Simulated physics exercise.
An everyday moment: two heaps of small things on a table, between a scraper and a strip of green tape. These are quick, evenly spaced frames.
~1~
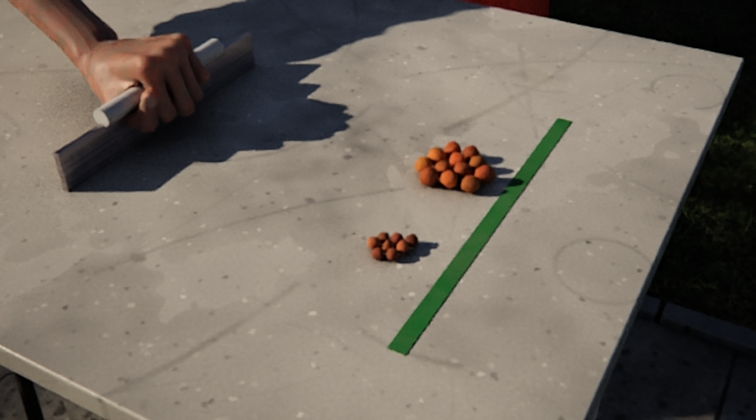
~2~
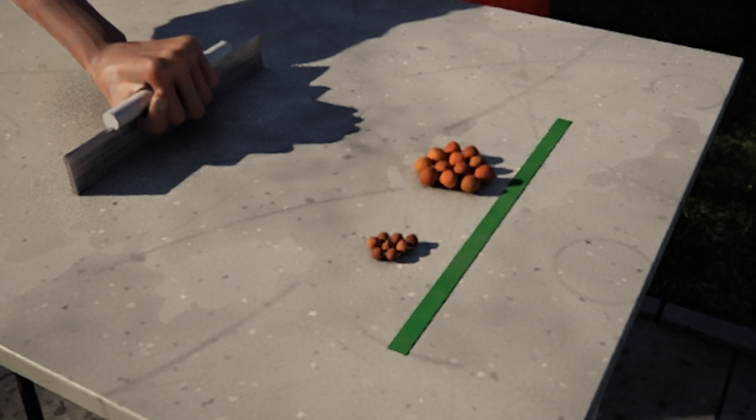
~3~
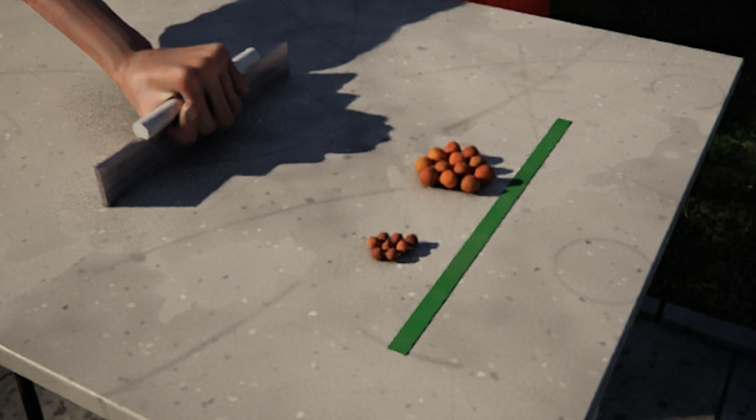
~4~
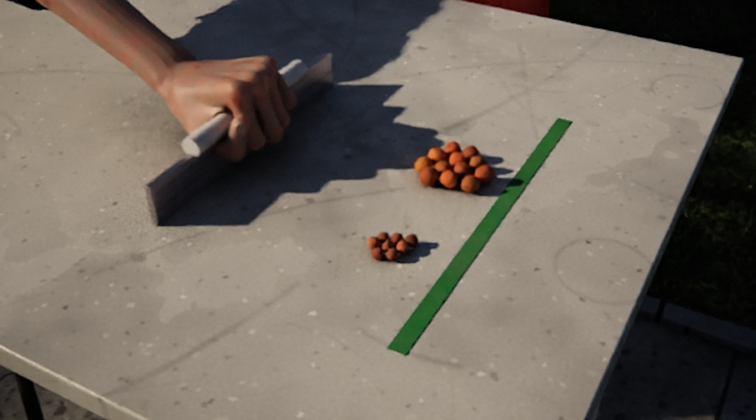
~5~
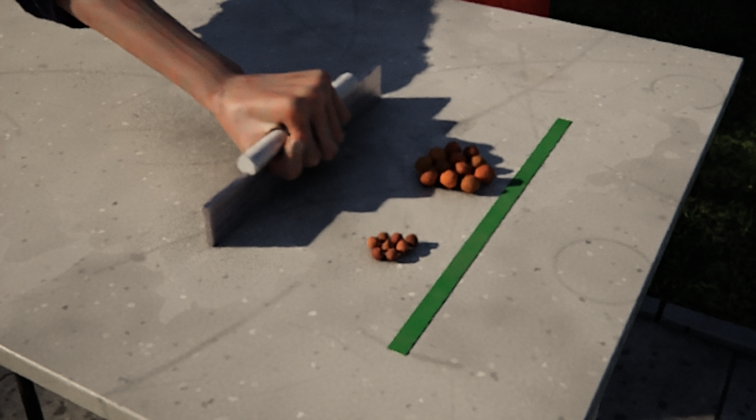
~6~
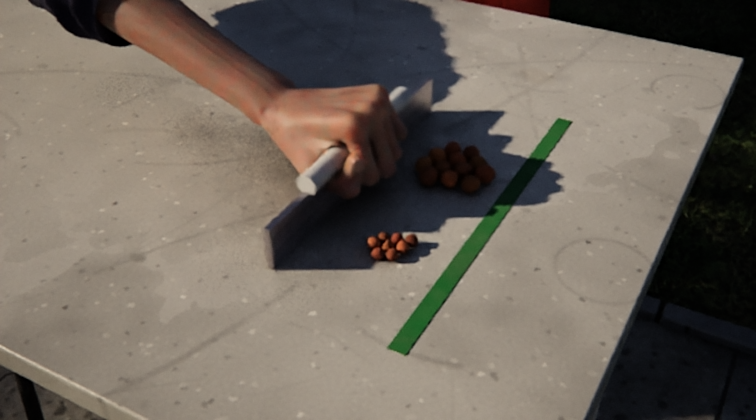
On a speckled table, a hand slides a scraper rightward toward two still heaps of small balls.
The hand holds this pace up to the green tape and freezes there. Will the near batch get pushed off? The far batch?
In the end the near batch loses pieces over the edge, and the far batch loses pieces over the edge.
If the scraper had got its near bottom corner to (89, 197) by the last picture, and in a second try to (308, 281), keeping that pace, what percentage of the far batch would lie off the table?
First some 0, then 100 per cent.
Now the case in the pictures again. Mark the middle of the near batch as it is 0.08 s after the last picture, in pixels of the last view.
Roughly at (420, 252).
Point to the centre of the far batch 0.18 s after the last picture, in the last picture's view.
Roughly at (595, 198).
Then, 0.08 s on from there, scraper still moving, near (444, 168); near batch all on the table, its front near (443, 254); far batch all on the table, its front near (545, 184).
Then, 0.18 s on from there, scraper stopped at the green tape; near batch all on the table, its front near (579, 276); far batch all on the table, its front near (679, 203).
Then, 0.46 s on from there, scraper stopped at the green tape; near batch the whole lot over the edge; far batch the whole lot over the edge.
In the end, scraper stopped at the green tape; near batch the whole lot over the edge; far batch the whole lot over the edge.
